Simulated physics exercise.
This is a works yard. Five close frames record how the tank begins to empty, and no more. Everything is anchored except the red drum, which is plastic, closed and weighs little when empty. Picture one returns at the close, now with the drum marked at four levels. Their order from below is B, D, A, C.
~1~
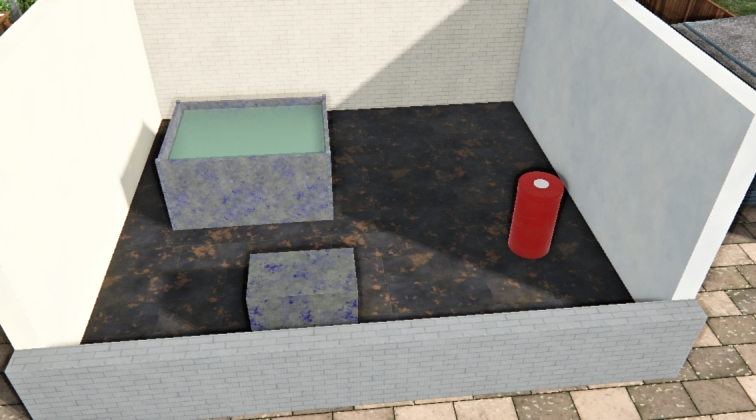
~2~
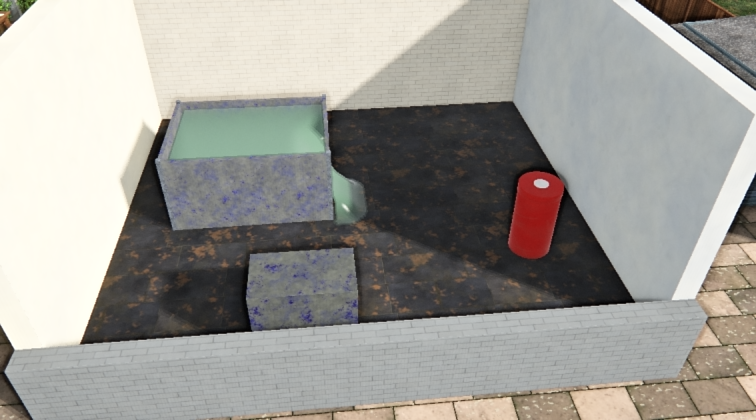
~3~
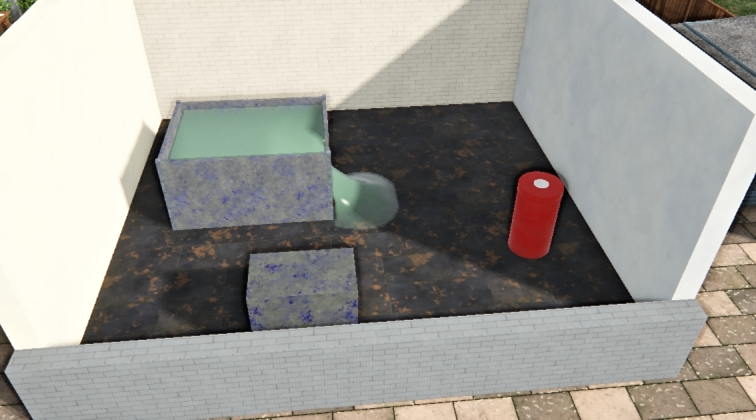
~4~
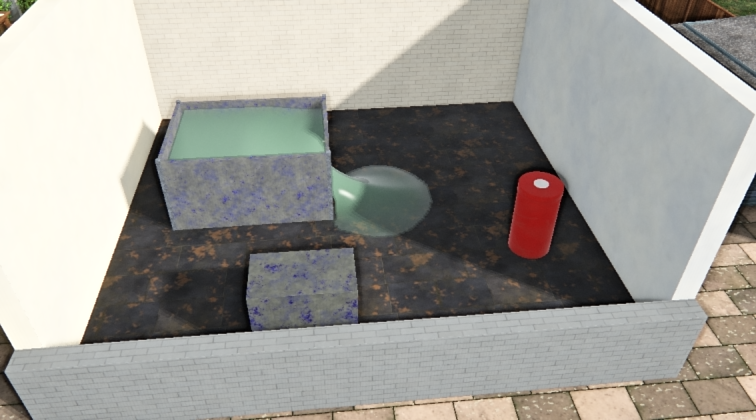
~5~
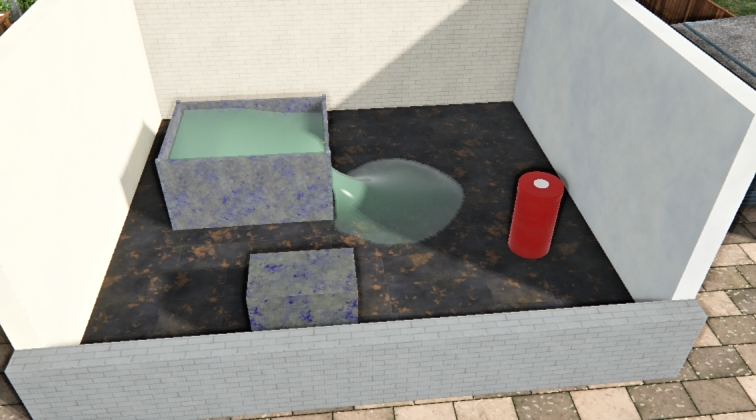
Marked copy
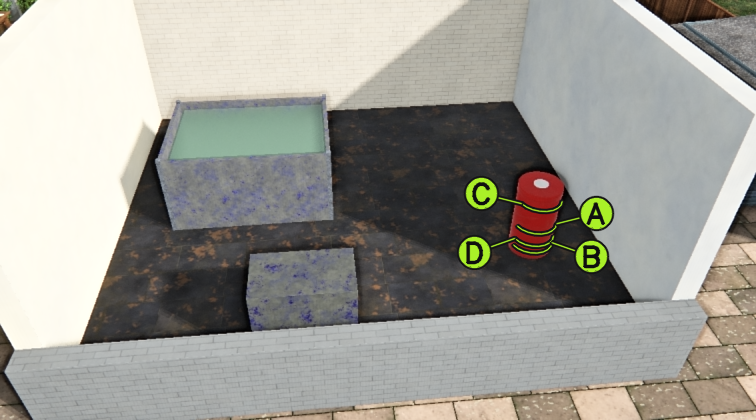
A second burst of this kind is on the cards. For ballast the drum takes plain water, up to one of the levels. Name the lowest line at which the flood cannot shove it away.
The limit is A.
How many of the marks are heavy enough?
Two.
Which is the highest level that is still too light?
That would be D.
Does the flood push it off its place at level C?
No.
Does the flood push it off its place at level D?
Yes.
On the marked copy, A at (541, 234); B at (537, 253); C at (546, 211); D at (538, 246); from the bottom up B, D, A, C.
With A, it does not move.
With B, it is pushed about 5 times its own width away.
With C, it does not move.
With D, it is pushed about its own width away.
